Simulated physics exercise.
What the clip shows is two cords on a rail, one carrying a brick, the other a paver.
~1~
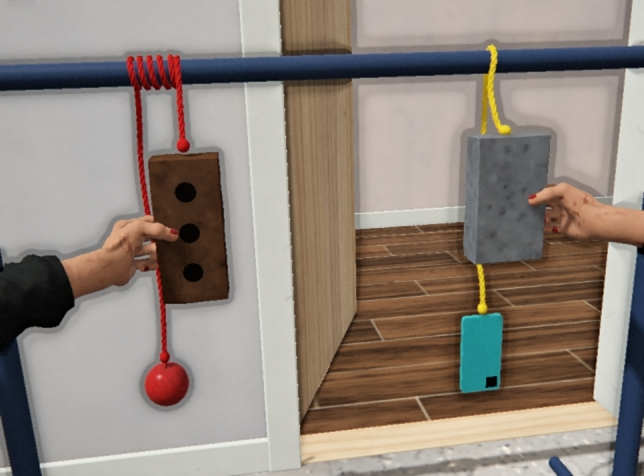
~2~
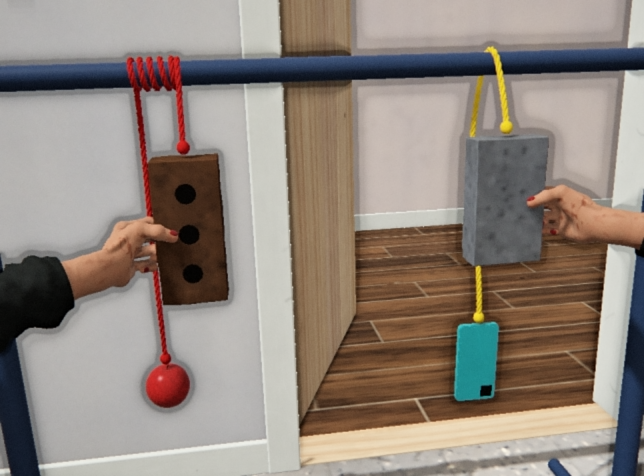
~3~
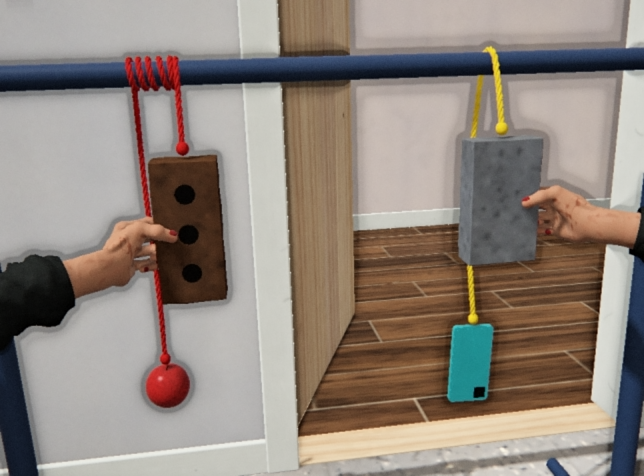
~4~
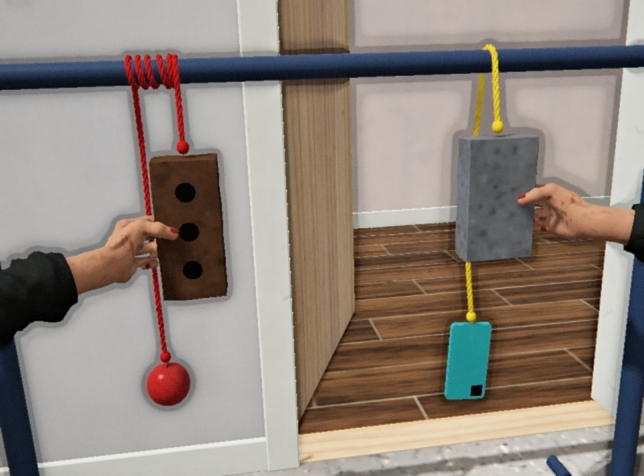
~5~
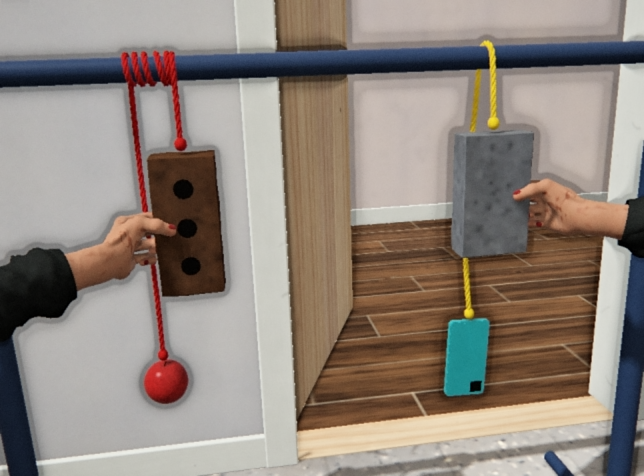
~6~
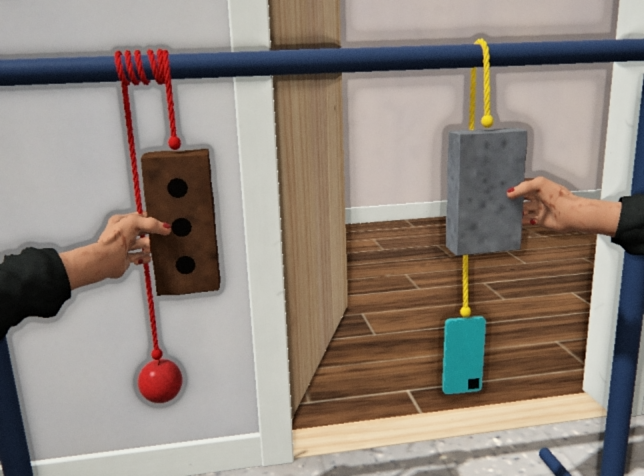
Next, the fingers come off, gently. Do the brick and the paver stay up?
My prediction: The brick remains aloft; the paver descends.
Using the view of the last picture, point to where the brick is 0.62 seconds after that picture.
(181, 194).
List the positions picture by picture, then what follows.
In the first frame, brick (191, 228); paver (505, 198); left apple (167, 384); right phone (481, 353).
In the second frame, brick (191, 229); paver (504, 200).
In the third frame, brick (190, 229); paver (499, 200).
In the fourth frame, brick (190, 227); paver (495, 197).
In the fifth frame, brick (188, 223); paver (491, 194).
In the sixth frame, brick (183, 222); paver (485, 191); left cord wound several times round the rail; right cord only laid over the rail.
Then, 0.28 s later than the last view, brick in the air near (177, 181); paver dropping near (480, 262).
Then, 0.62 s later than the last view, brick in the air near (181, 194); paver on the floor.
Then, 0.96 s later than the last view, brick in the air near (181, 201); paver on the floor.
Finally, brick in the air near (181, 206); paver on the floor. The brick keeps its height and the paver runs down to the floor.
